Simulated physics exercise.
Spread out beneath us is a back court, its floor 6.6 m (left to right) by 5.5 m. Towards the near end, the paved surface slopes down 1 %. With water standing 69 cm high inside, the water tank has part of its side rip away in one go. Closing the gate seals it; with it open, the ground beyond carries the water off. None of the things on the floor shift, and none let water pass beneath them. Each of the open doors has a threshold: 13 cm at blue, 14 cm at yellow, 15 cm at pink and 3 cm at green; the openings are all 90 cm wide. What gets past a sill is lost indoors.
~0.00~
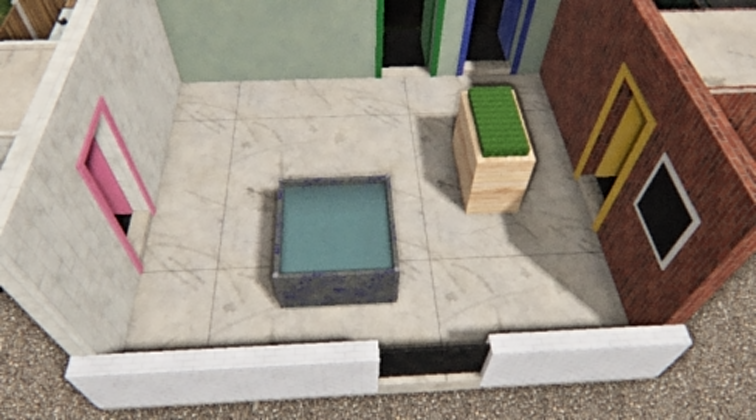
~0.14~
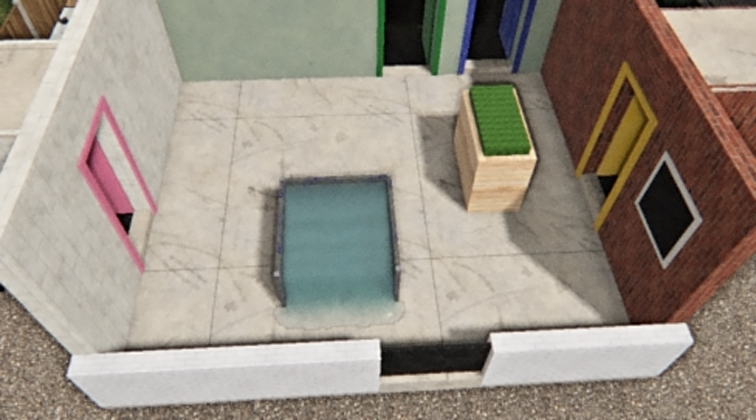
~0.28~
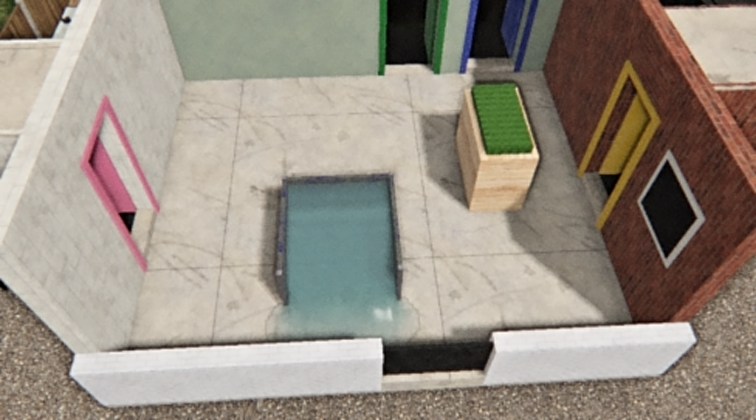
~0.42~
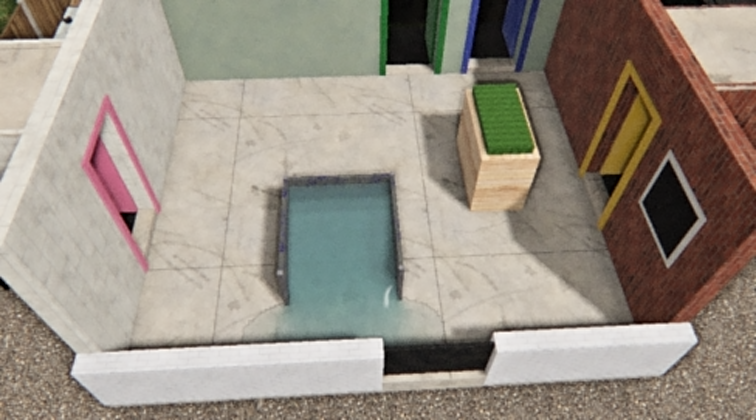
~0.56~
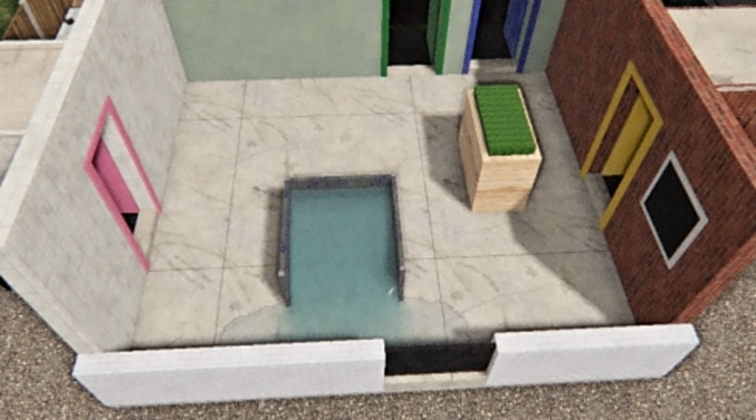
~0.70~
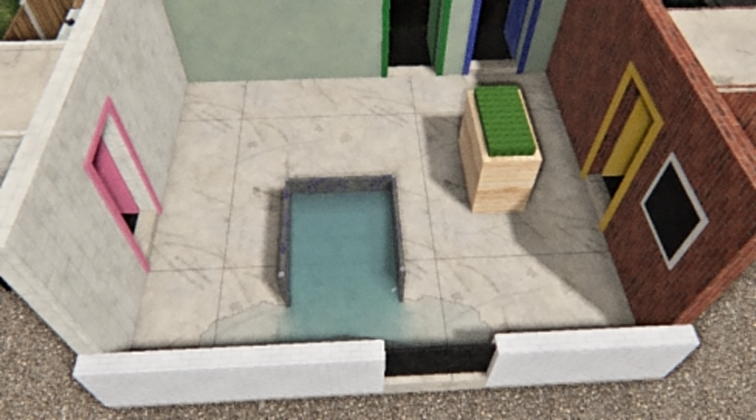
Water sits still in a dark-walled square tank on a pale paved court, near a wooden planter topped with green. The tank's near side disappears at once, and water pours out across the floor towards the low white front wall, then spreads sideways along it, mostly leftward, as the level inside drops.
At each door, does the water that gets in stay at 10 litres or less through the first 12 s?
Result: At the blue door the amount will stay short of the limit. At the yellow door the amount will stay short of the limit. At the pink door the amount will stay short of the limit. At the green door the amount will climb above the limit.
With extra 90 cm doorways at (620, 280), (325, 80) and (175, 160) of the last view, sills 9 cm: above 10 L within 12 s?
Well, the first is on the high side, the second is on the low side, and the third is on the low side.
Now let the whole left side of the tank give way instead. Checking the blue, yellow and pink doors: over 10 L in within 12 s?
Then it goes blue fine, yellow fine, pink too high.
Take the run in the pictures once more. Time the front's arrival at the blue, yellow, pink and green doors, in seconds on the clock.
Doors: Blue 4.0 s / yellow 2.2 s / pink 1.8 s / green 5.0 s.
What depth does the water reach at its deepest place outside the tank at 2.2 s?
About 33 cm at most.
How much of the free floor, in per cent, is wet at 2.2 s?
Roughly 30 % of the floor.
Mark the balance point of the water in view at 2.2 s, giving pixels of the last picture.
Around (347, 307) in the last picture.
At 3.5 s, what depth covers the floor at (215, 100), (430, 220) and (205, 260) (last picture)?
The depths come out at 3, 0 and 8 centimetres, in the order listed.
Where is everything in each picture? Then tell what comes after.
The first picture shows the water tank at (336, 226) is whole and still, 69 cm deep.
In the second picture, water pours out at (340, 290) and has run 0.8 m, to (280, 310); typically 9 cm deep outside, 69 cm at the water tank's back.
In the third picture, the front is at (276, 338), 1.0 m from the gap at (342, 291); 1.1 m2 of floor is under water; 67 cm left at the back of the water tank.
In the fourth picture, water pours out at (343, 292) and has run 1.4 m, to a hidden place; typically 14 cm deep outside, 59 cm at the water tank's back.
In the fifth picture, water pours out at (344, 293) and has run 1.7 m, to a hidden place; typically 16 cm deep outside, 58 cm at the water tank's back.
In the sixth picture, the front is at a hidden place, 2.1 m from the gap at (344, 294); 2.4 m2 of floor is under water; 52 cm left at the back of the water tank.
After 1.4 s water covers 20 % of the floor and is deepest (43 cm) near (344, 367); blue door not reached, yellow door not reached, pink door not reached, green door not reached.
After 2.2 s water covers 30 % of the floor and is deepest (33 cm) near (125, 378); blue door not reached, yellow door not reached, pink door 11 cm at the sill, 0 L in, green door not reached.
After 3.5 s water covers 55 % of the floor and is deepest (18 cm) near (125, 378); blue door not reached, yellow door 10 cm at the sill, 0 L in, pink door 9 cm at the sill, 0 L in, green door not reached.
After 7.0 s water covers 90 % of the floor and is deepest (8 cm) near (125, 378); blue door 7 cm at the sill, 0 L in, yellow door 5 cm at the sill, 0 L in, pink door 4 cm at the sill, 0 L in, green door 7 cm at the sill, 6 L in.
After 12.0 s water covers 95 % of the floor and is deepest (10 cm) near (472, 361); blue door 2 cm at the sill, 0 L in, yellow door 5 cm at the sill, 0 L in, pink door 3 cm at the sill, 0 L in, green door 3 cm at the sill, 29 L in.
